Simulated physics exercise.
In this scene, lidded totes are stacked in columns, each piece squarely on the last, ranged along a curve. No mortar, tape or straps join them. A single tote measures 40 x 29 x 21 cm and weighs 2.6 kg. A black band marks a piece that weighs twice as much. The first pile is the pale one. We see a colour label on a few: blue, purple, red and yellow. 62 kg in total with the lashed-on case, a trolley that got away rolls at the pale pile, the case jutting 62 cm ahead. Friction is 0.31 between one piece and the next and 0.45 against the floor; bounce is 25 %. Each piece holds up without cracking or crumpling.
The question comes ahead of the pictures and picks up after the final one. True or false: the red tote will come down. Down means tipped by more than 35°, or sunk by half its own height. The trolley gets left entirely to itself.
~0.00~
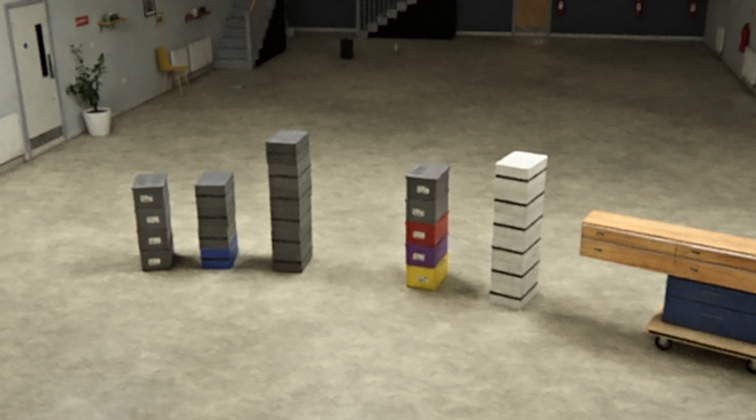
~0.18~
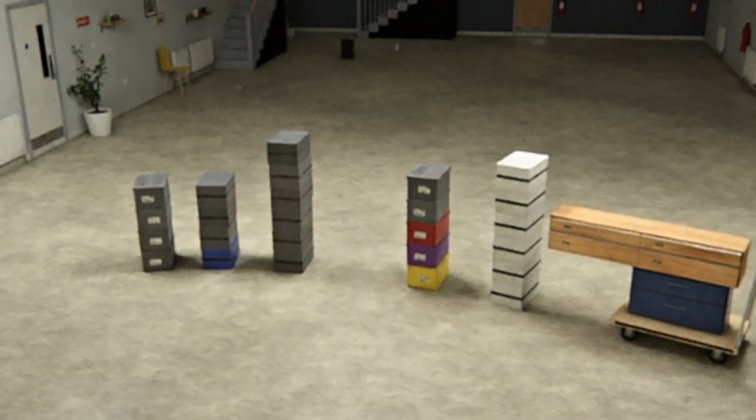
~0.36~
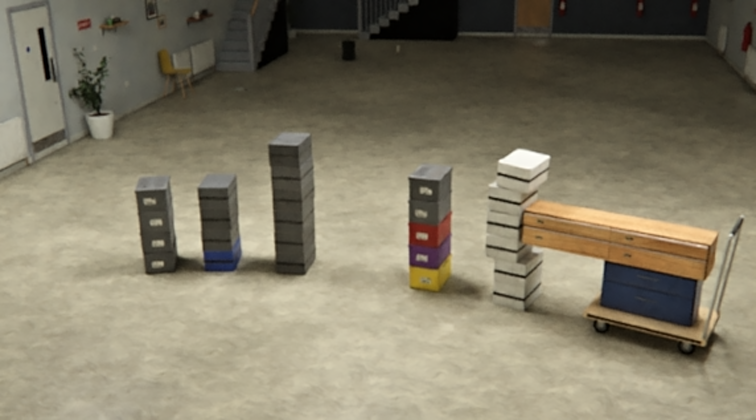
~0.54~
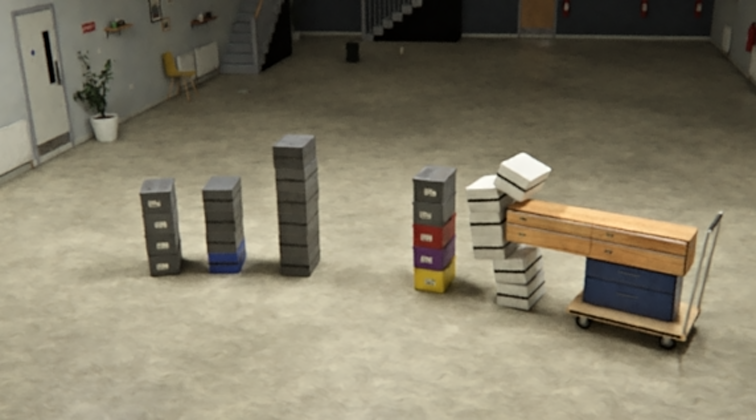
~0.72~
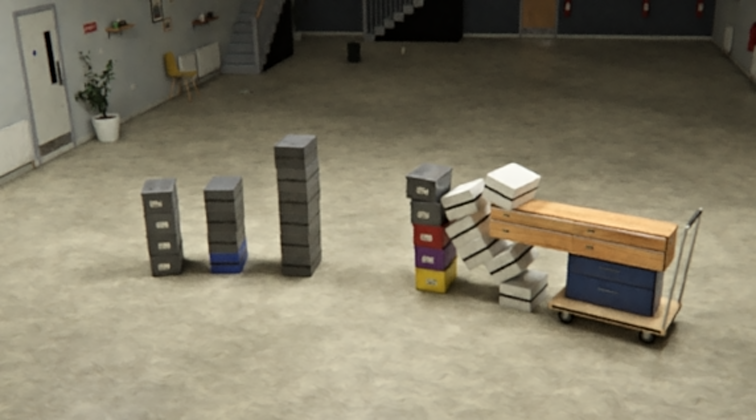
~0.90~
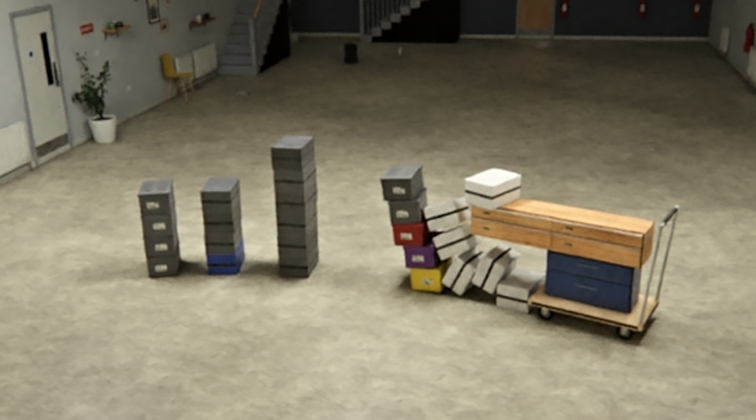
True.
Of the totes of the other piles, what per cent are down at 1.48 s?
20 percent by then.
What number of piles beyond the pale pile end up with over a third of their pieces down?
The total is 1.
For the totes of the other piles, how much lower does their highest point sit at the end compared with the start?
I make it close to 0 cm.
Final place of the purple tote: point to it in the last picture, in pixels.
I'd say its middle settles close to (389, 264).
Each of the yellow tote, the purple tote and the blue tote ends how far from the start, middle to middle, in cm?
Net displacement: Yellow = 10 cm, purple = 50 cm, blue = 0 cm.
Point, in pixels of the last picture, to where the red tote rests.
It ends up at about (363, 262) in the last picture.
After 1.00 s, 5 of the pale pile down; none of the 19 other totes down, 5 disturbed; red tote 13° from how it stood; purple tote 11° from how it stood.
After 1.18 s, 5 of the pale pile down; 3 of the 19 other totes down; red tote 35° from how it stood, 13 cm lower; purple tote 35° from how it stood.
After 1.48 s, 5 of the pale pile down; 4 of the 19 other totes down; red tote on its side; purple tote on its side.
In the end (2.4 s), 5 of the pale pile down; 4 of the 19 other totes down; red tote on its side; purple tote on its side; yellow tote 10 cm from its place. From the last view, middles, red tote near (363, 262), purple tote near (389, 264).
